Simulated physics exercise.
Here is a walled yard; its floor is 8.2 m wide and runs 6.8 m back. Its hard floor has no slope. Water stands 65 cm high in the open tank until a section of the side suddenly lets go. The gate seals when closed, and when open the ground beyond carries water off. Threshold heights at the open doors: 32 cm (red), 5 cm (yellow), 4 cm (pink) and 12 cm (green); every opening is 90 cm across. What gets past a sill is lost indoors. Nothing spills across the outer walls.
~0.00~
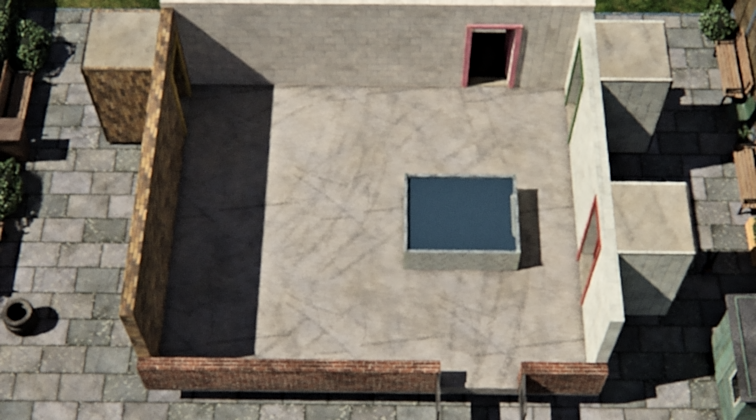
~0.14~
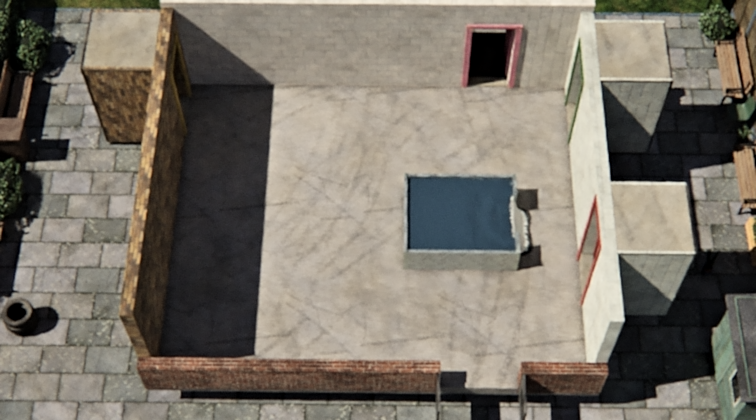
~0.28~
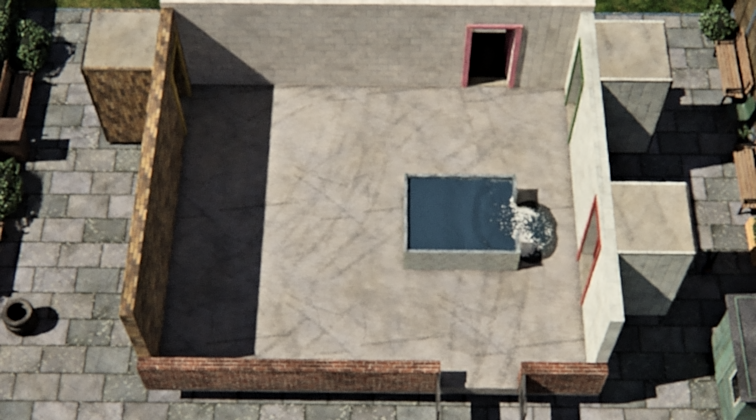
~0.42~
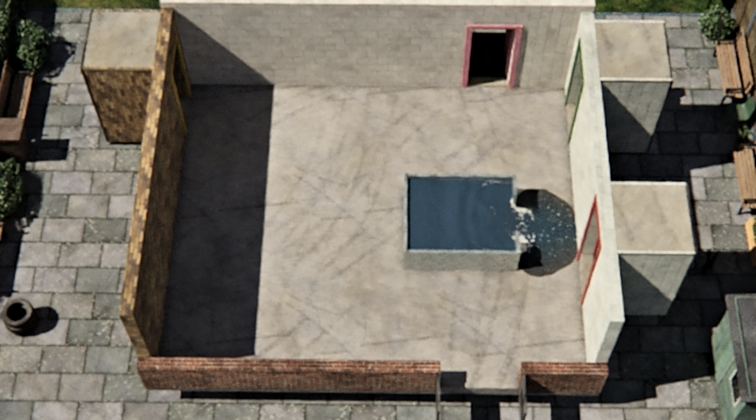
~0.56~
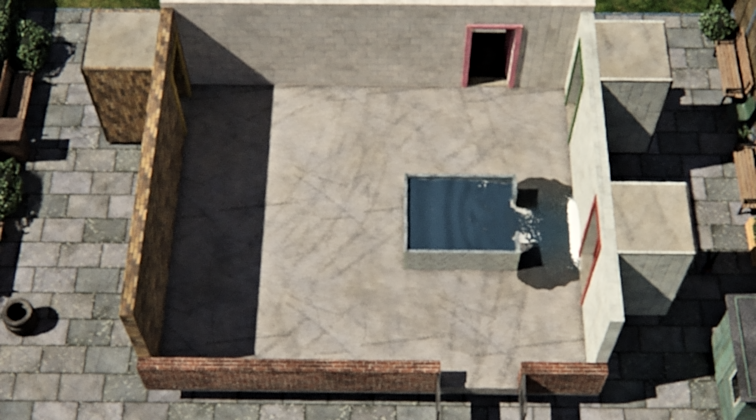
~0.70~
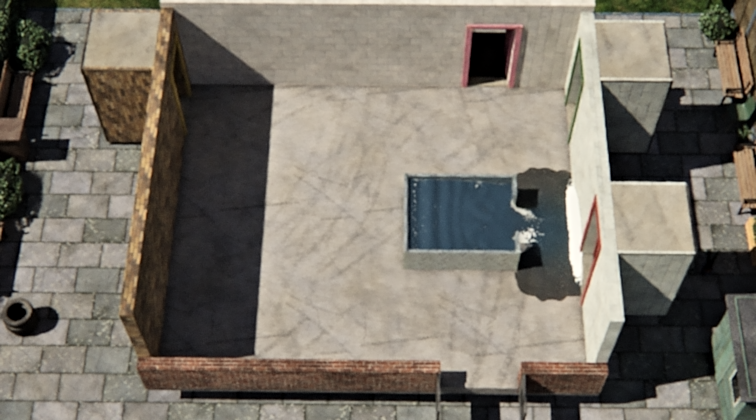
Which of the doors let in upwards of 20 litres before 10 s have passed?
Within that time: At the red door it stays under the limit; at the yellow door it stays under the limit; at the pink door it exceeds the limit; at the green door it does not reach the limit.
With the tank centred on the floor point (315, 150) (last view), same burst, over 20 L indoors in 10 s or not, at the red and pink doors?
Then: Red not over, pink above.
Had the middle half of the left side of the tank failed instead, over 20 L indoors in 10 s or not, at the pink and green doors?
Then: Pink not over, green below.
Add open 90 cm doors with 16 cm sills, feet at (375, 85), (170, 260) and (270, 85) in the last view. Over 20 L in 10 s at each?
In turn: Below, not over, not over.
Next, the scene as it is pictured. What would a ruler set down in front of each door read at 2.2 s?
Depths in cm: Red 22, yellow 0, pink 5, green 7.
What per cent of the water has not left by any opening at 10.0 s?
Some 86 per cent remains.
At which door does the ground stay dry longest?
It is the yellow one.
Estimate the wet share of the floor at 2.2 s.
About 15 per cent.
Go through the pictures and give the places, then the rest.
The first frame shows still water, 65 cm deep, in the open tank at (461, 215).
In the second frame, the front is at (524, 252), 0.5 m from the gap at (513, 225); 0.2 m2 of floor is under water; 65 cm left at the back of the open tank.
In the third frame, water pours out at (513, 226) and has run 0.9 m, to (553, 245); typically 10 cm deep outside, 65 cm at the open tank's back.
In the fourth frame, water pours out at (513, 226) and has run 1.4 m, to (577, 247); typically 7 cm deep outside, 65 cm at the open tank's back.
In the fifth frame, the front is at (579, 274), 1.6 m from the gap at (513, 226); 2.5 m2 of floor is under water; 65 cm left at the back of the open tank.
In the sixth frame, the front is at (581, 290), 1.9 m from the gap at (513, 226); 2.9 m2 of floor is under water; 59 cm left at the back of the open tank.
After 1.4 s water covers 10 % of the floor and is deepest (43 cm) near (570, 229); red door 23 cm at the sill, 0 L in, yellow door not reached, pink door not reached, green door 5 cm at the sill, 0 L in.
After 2.2 s water covers 15 % of the floor and is deepest (38 cm) near (570, 237); red door 22 cm at the sill, 0 L in, yellow door not reached, pink door 5 cm at the sill, 0 L in, green door 7 cm at the sill, 0 L in.
After 3.5 s water covers 30 % of the floor and is deepest (24 cm) near (561, 229); red door 14 cm at the sill, 0 L in, yellow door not reached, pink door 11 cm at the sill, 30 L in, green door 6 cm at the sill, 0 L in.
After 6.0 s water covers 65 % of the floor and is deepest (16 cm) near (570, 237); red door 10 cm at the sill, 0 L in, yellow door not reached, pink door 9 cm at the sill, 75 L in, green door 7 cm at the sill, 3 L in.
After 10.0 s water covers 95 % of the floor and is deepest (10 cm) near (570, 237); red door 6 cm at the sill, 0 L in, yellow door 6 cm at the sill, 3 L in, pink door 6 cm at the sill, 98 L in, green door 6 cm at the sill, 3 L in.
